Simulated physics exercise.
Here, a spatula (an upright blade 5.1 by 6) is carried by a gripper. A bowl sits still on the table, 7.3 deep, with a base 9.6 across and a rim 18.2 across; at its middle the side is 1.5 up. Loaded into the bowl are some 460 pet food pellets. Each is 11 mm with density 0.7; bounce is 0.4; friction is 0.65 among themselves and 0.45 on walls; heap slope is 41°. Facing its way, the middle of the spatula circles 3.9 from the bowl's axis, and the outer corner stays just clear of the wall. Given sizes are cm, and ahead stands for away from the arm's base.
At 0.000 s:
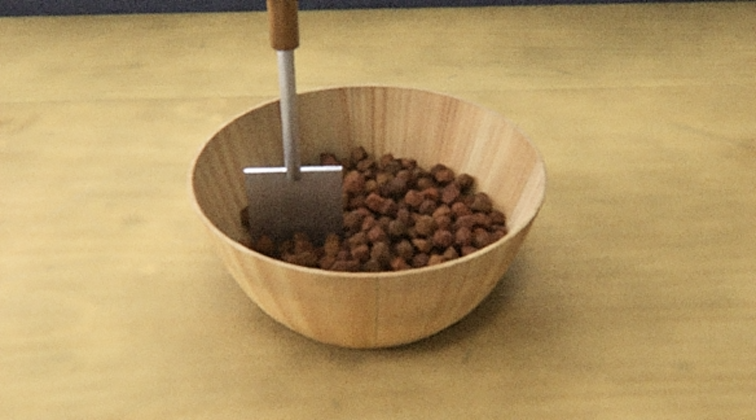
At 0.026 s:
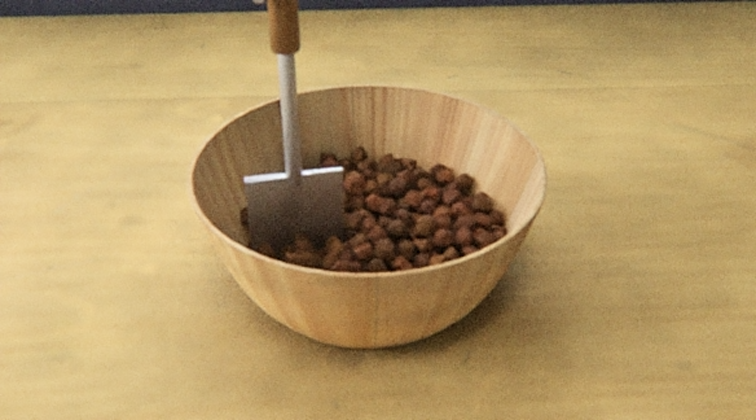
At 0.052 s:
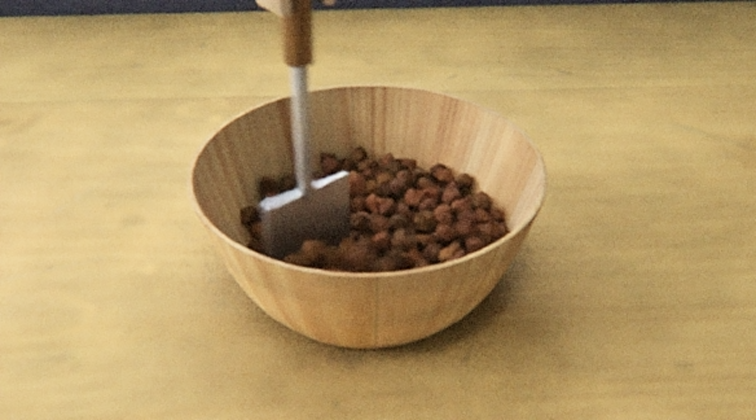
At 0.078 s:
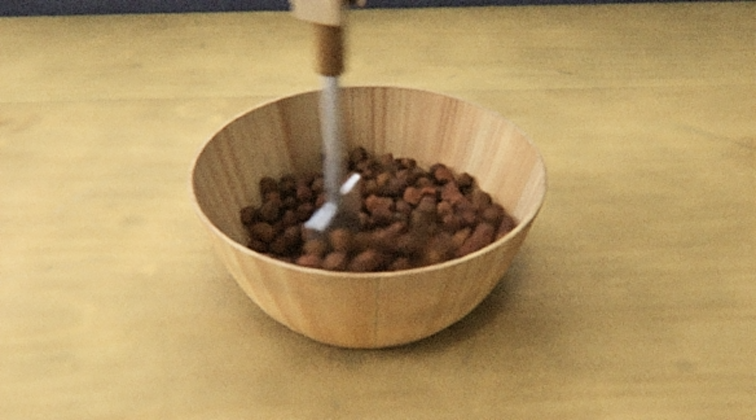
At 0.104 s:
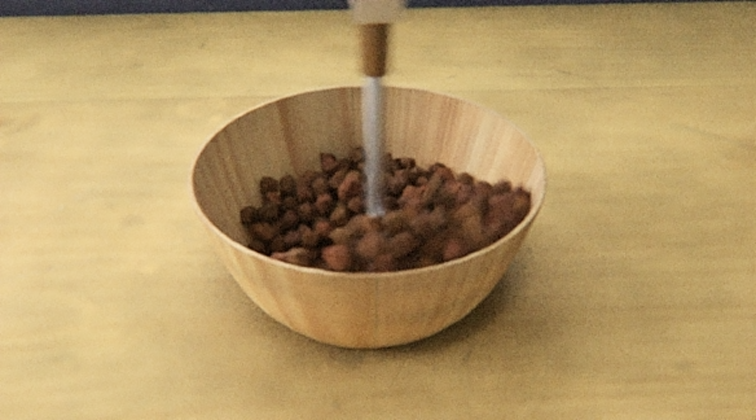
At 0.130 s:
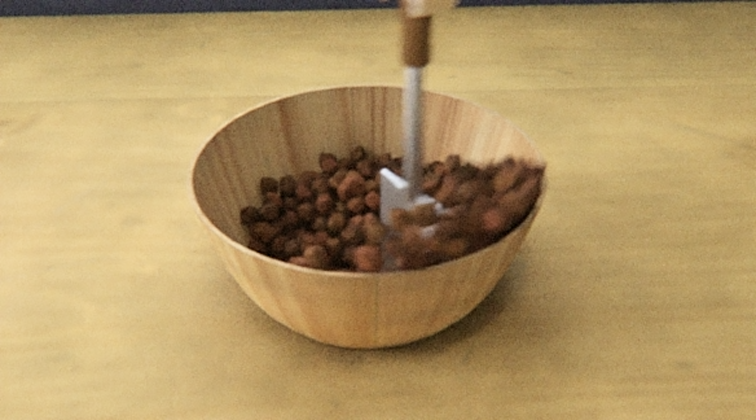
A flat metal spatula with a wooden handle, held upright by a partly visible gripper, sweeps through brown pellets in a pale wooden bowl, turning as it moves from the left side toward the right. The pellets bunch up and rise against the bowl's right wall as the blade pushes them. The bowl stays still on a yellowish wooden table, seen from a fixed, slightly raised view.
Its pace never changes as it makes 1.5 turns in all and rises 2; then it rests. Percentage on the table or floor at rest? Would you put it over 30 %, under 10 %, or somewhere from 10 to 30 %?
I would put it over 30 %.
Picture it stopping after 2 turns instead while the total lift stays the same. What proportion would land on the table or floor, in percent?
Roughly 45 per cent.
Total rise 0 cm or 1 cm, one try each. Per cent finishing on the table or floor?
About 45 and 45 per cent.
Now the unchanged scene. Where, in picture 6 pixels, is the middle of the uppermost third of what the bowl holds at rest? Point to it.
I'd say close to (407, 233).
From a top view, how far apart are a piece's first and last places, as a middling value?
Roughly 11 cm.
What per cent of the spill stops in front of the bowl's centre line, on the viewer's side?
Estimate: Some 40 in a hundred.
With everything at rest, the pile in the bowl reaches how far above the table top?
5.5 cm, roughly.
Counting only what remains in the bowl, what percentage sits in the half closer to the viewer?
50 %.
After 0.27 s, 281° round, highest piece 13 above the table; 362 in the bowl, 7 on the table or floor, 89 in flight or on the tool.
After 0.41 s, 79° round, highest piece 11 above the table; 288 in the bowl, 108 on the table or floor, 62 in flight or on the tool.
After 0.68 s, 180° round, highest piece 8 above the table; 262 in the bowl, 196 on the table or floor.
After 1.38 s, 180° round, highest piece 5 above the table; 262 in the bowl, 196 on the table or floor.
At rest, 262 in the bowl, 196 on the table or floor. That is 43 % on the table or floor.
